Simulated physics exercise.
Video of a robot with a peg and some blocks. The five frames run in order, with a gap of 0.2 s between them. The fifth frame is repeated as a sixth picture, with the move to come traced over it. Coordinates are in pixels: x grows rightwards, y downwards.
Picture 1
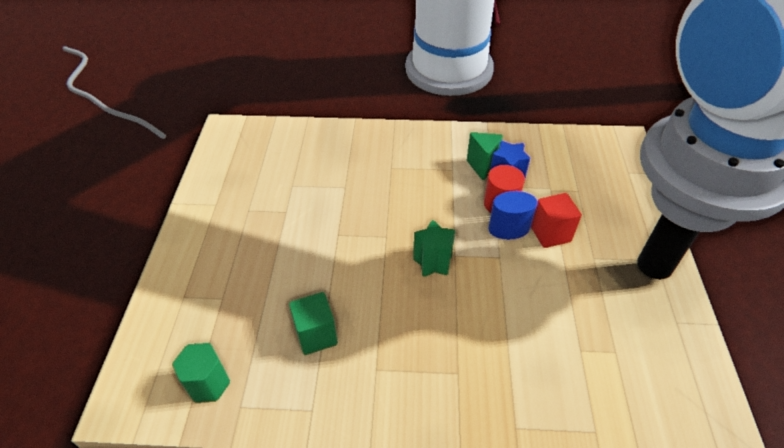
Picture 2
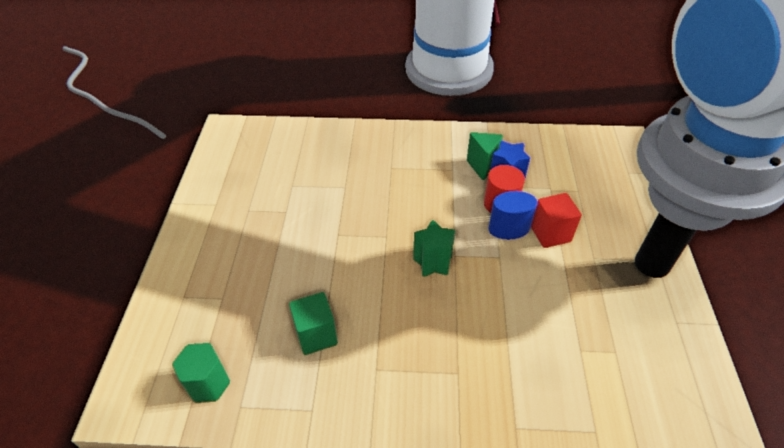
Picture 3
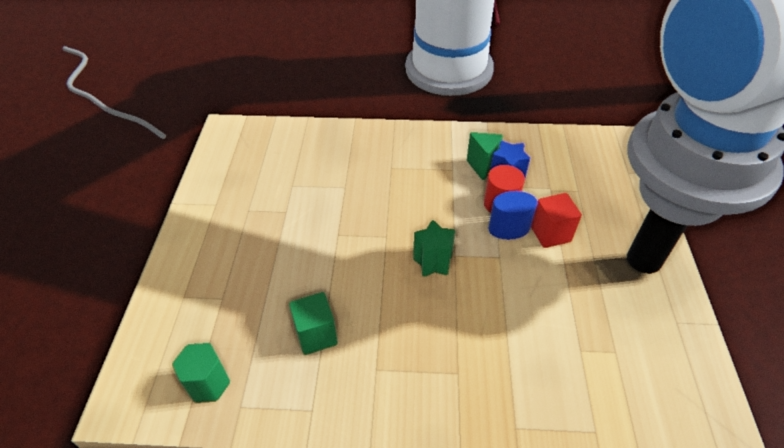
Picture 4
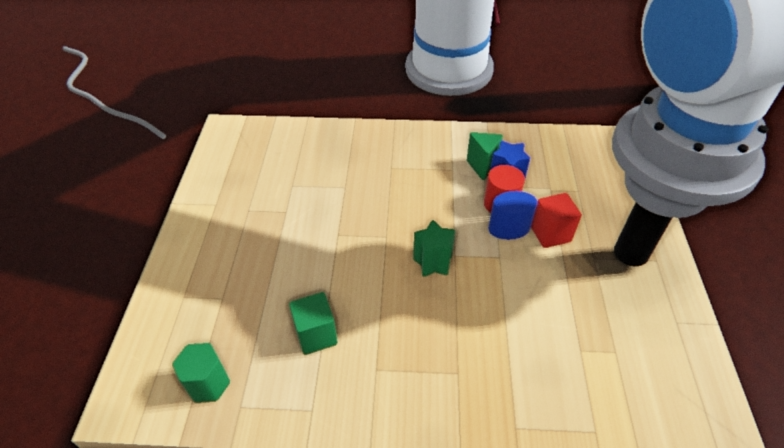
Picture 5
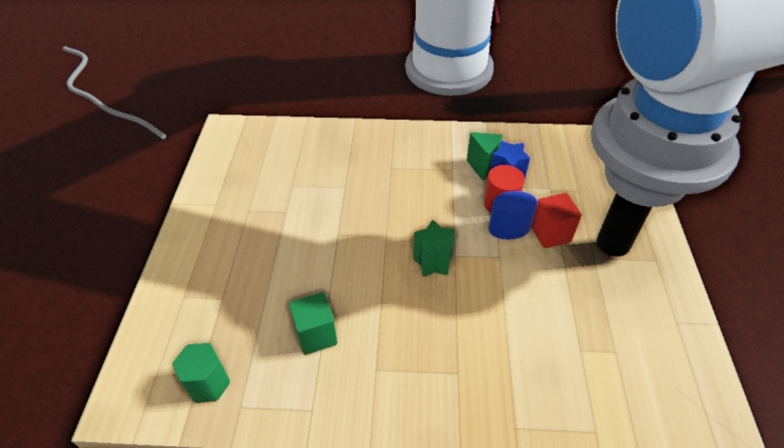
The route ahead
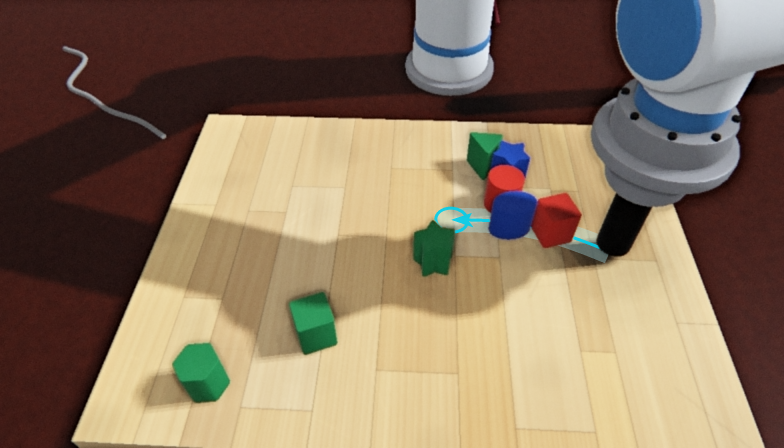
Robot arm sliding a black peg slowly leftward over a wooden board toward a red block, while scattered colored blocks stay still.
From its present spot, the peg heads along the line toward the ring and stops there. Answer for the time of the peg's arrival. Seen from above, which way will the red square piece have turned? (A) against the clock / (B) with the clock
Letter B.
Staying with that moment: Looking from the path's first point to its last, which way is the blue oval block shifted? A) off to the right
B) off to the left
Letter B.
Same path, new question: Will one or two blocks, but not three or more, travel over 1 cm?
No, it doesn't check out.
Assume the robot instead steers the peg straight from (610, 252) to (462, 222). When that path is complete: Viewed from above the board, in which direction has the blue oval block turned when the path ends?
From the top: Counterclockwise.
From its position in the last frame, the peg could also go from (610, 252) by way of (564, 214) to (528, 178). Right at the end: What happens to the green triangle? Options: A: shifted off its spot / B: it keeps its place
I choose A.
Drawn move, from (610, 252) by way of (530, 226) to (452, 220).
On the path given first. One third of the way, peg at (559, 225); red disc at (499, 173); blue oval block at (498, 200), turned 45° anticlockwise; red square piece at (532, 190), turned 30° clockwise.
Two thirds of the way, peg at (505, 214); red disc at (470, 154); blue star-shaped block at (510, 149), turned 15° clockwise; blue oval block at (478, 200), turned 100° anticlockwise; red square piece at (493, 173), turned 85° clockwise.
At the end, peg at (453, 212); green star-shaped block still; red disc at (460, 147); blue star-shaped block at (510, 149), turned 15° clockwise; blue oval block at (427, 205), turned 140° anticlockwise; red square piece at (471, 170), turned 105° clockwise.
